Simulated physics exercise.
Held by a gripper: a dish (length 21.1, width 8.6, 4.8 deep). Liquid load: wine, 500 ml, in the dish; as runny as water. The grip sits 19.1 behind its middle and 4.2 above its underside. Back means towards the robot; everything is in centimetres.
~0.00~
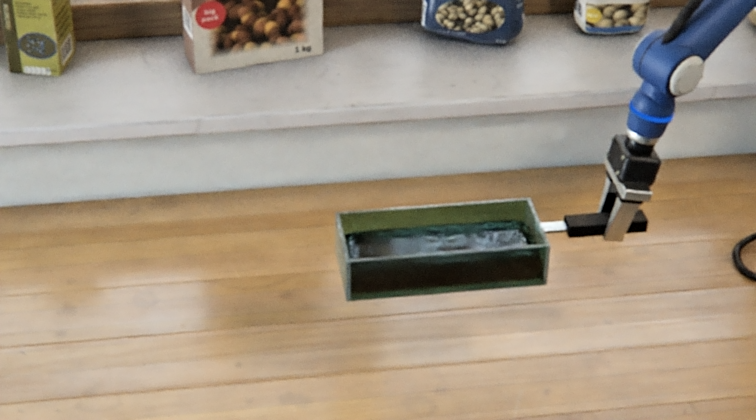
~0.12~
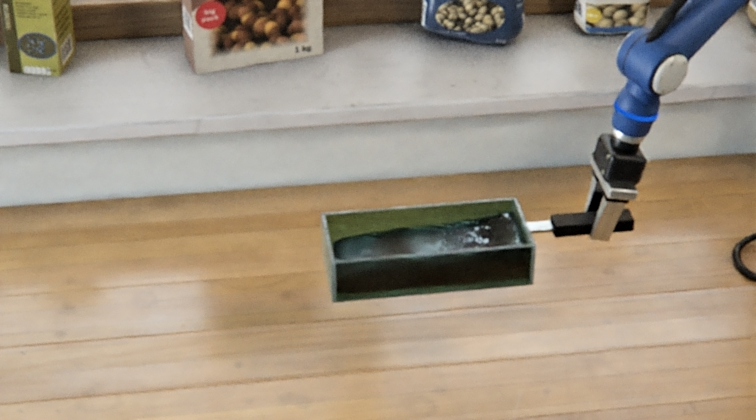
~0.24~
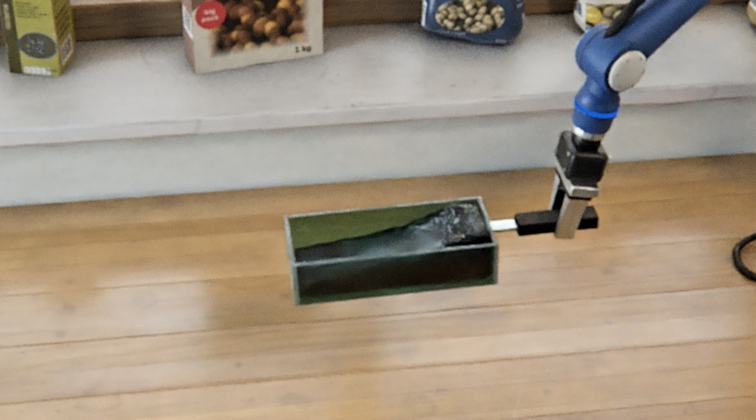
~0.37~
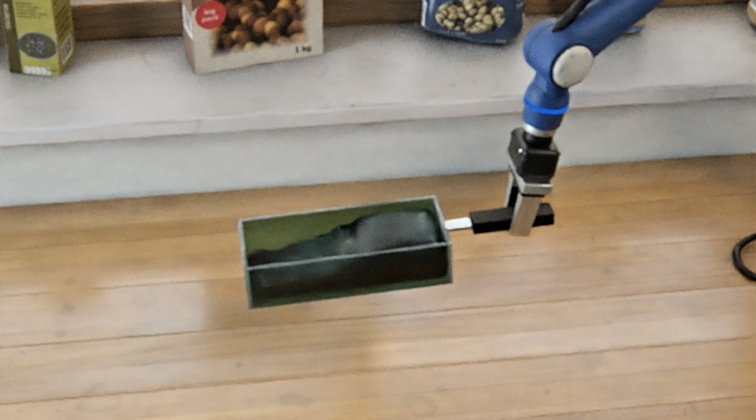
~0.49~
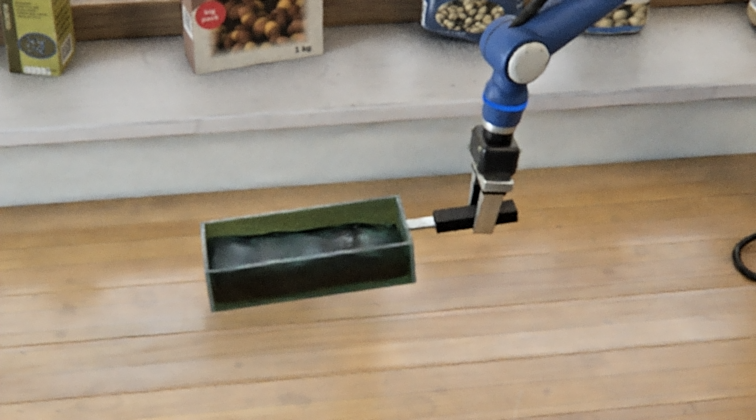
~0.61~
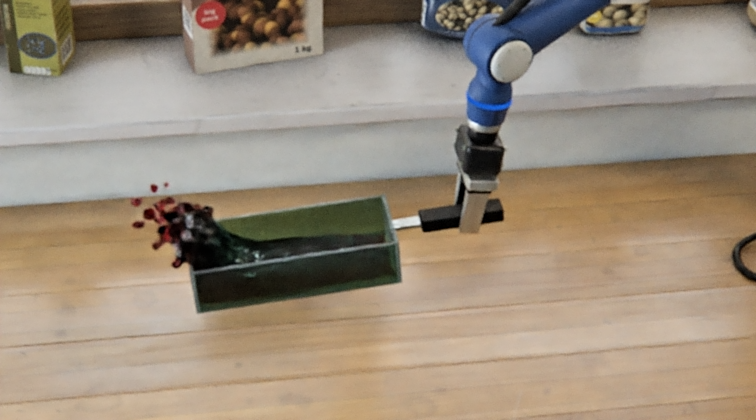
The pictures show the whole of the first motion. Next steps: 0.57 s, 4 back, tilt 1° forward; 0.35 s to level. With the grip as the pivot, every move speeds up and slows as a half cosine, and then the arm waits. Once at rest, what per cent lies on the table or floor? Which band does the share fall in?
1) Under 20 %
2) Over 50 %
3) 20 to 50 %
Option 3: 20 to 50 %.
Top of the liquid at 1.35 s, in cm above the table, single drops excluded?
Stray drops aside, I'd put it at close to 20 cm.
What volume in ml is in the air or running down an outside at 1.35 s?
Roughly 0 ml.
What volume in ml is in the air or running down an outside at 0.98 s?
Roughly 5 ml at that moment.
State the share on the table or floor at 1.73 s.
About 30 %.
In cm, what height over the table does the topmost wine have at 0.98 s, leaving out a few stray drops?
About 19 cm.
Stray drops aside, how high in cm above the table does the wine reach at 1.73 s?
Up to 20 cm.
By 0.98 s, tilted 2° forward, liquid up to 24 above the table; 360 ml in the dish, 135 ml on the table or floor, 5 ml in the air or running down outside.
By 1.35 s, level, liquid up to 20 above the table; 355 ml in the dish, 140 ml on the table or floor.
By 1.73 s, level, liquid up to 20 above the table; 355 ml in the dish, 140 ml on the table or floor.
By 2.53 s, level, liquid up to 19 above the table; 355 ml in the dish, 140 ml on the table or floor.
Final state, 355 ml in the dish, 140 ml on the table or floor. That is 28 % on the table or floor.
